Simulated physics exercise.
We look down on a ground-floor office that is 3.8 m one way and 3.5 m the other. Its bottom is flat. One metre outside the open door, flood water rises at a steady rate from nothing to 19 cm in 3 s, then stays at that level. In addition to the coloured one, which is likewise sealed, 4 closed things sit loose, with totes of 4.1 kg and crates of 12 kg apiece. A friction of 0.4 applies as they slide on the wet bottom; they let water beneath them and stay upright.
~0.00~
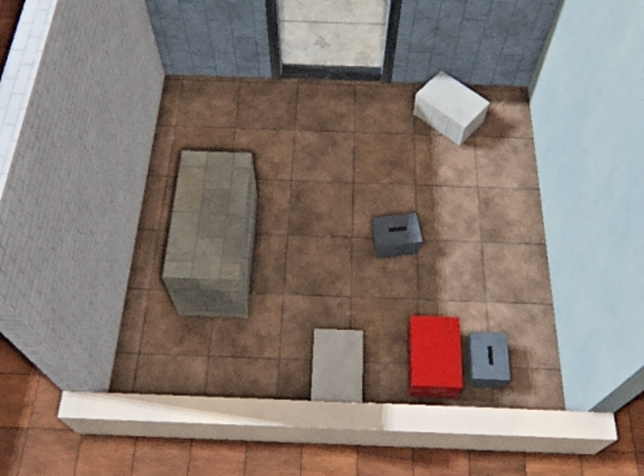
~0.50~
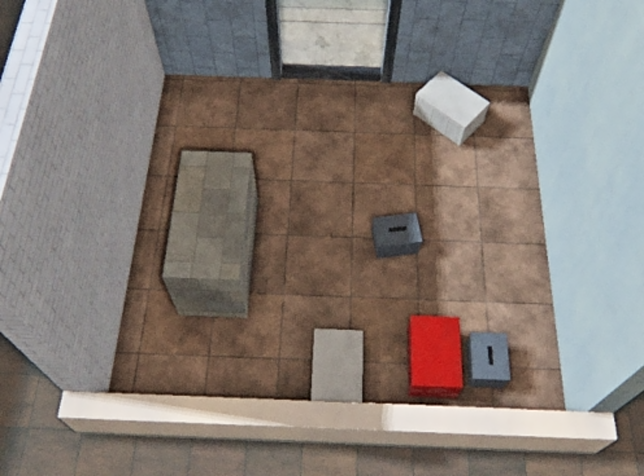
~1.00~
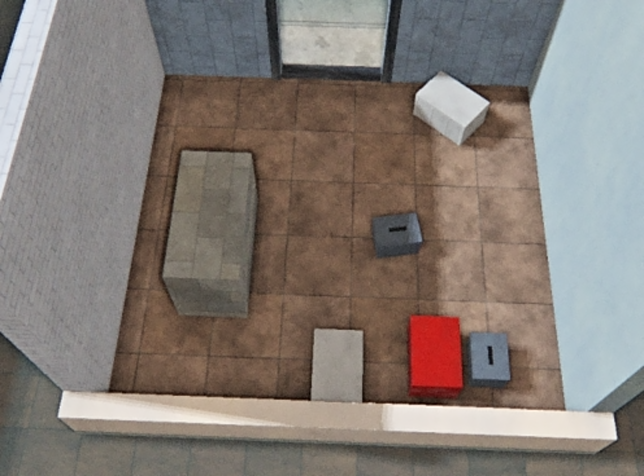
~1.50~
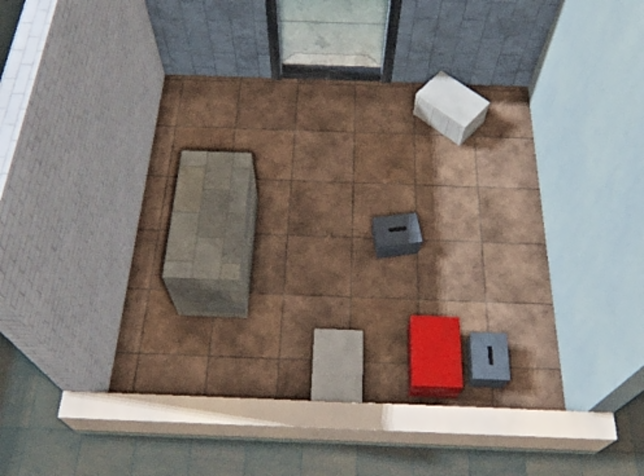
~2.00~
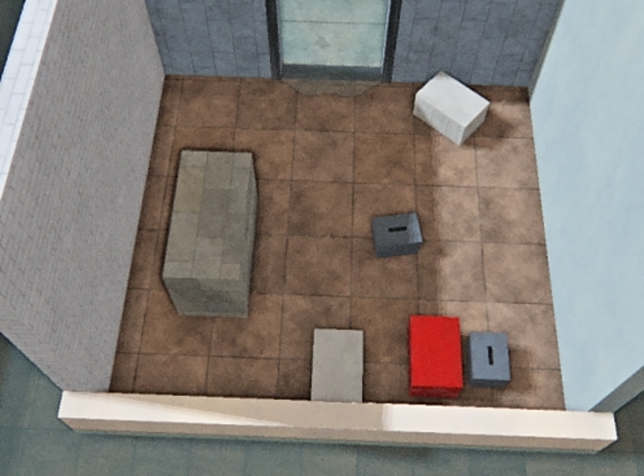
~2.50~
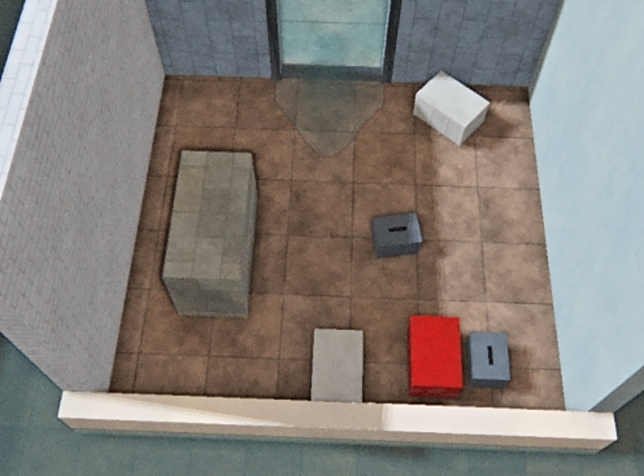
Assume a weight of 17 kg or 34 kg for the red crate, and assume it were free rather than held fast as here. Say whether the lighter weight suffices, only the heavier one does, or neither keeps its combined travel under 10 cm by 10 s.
Extra weight is needed.
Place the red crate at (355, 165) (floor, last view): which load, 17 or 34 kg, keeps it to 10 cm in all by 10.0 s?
Here only the heavier suffices.
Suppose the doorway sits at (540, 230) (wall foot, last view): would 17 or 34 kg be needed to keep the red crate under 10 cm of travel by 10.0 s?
There even the lighter works.
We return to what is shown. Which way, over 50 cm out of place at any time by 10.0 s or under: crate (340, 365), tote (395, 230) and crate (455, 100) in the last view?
Reading the three in turn gives not surpassed, surpassed and not surpassed.
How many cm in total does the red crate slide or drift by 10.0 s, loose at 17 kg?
All together it comes to about 50 cm.
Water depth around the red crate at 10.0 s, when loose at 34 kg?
About 11 cm.
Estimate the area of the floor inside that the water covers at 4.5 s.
Some 8.0 m2 of it.
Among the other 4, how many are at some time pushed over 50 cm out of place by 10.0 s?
The total is 1.
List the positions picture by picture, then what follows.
The red crate at (437, 351) rests on the ground; water covers 0.0 m2; 0 of 5 have shifted, in the first frame.
The red crate at (437, 351) rests on the ground; water covers 0.0 m2; 0 of 5 have shifted, in the second frame.
The red crate at (437, 351) rests on the ground; 0.0 m2 under water; 0 of 5 have shifted, in the third frame.
The red crate at (437, 351) rests on the ground; water covers 0.0 m2; 0 of 5 have shifted, in the fourth frame.
The red crate at (437, 351) rests on the ground; 0.1 m2 under water; 0 of 5 have shifted, in the fifth frame.
The red crate at (437, 351) rests on the ground; water covers 0.7 m2; 0 of 5 have shifted, in the sixth frame.
After 3.5 s the red crate would be 0 cm from its start with 17 kg and 0 cm from its start with 34 kg; 0 cm of water round it then.
After 4.5 s the red crate would be 0 cm from its start with 17 kg and 0 cm from its start with 34 kg; 0 cm of water round it then.
After 7.0 s the red crate would be 15 cm from its start with 17 kg and 0 cm from its start with 34 kg; 8 cm of water round it then.
After 10.0 s the red crate would be 45 cm from its start with 17 kg and 0 cm from its start with 34 kg; 11 cm of water round it then.
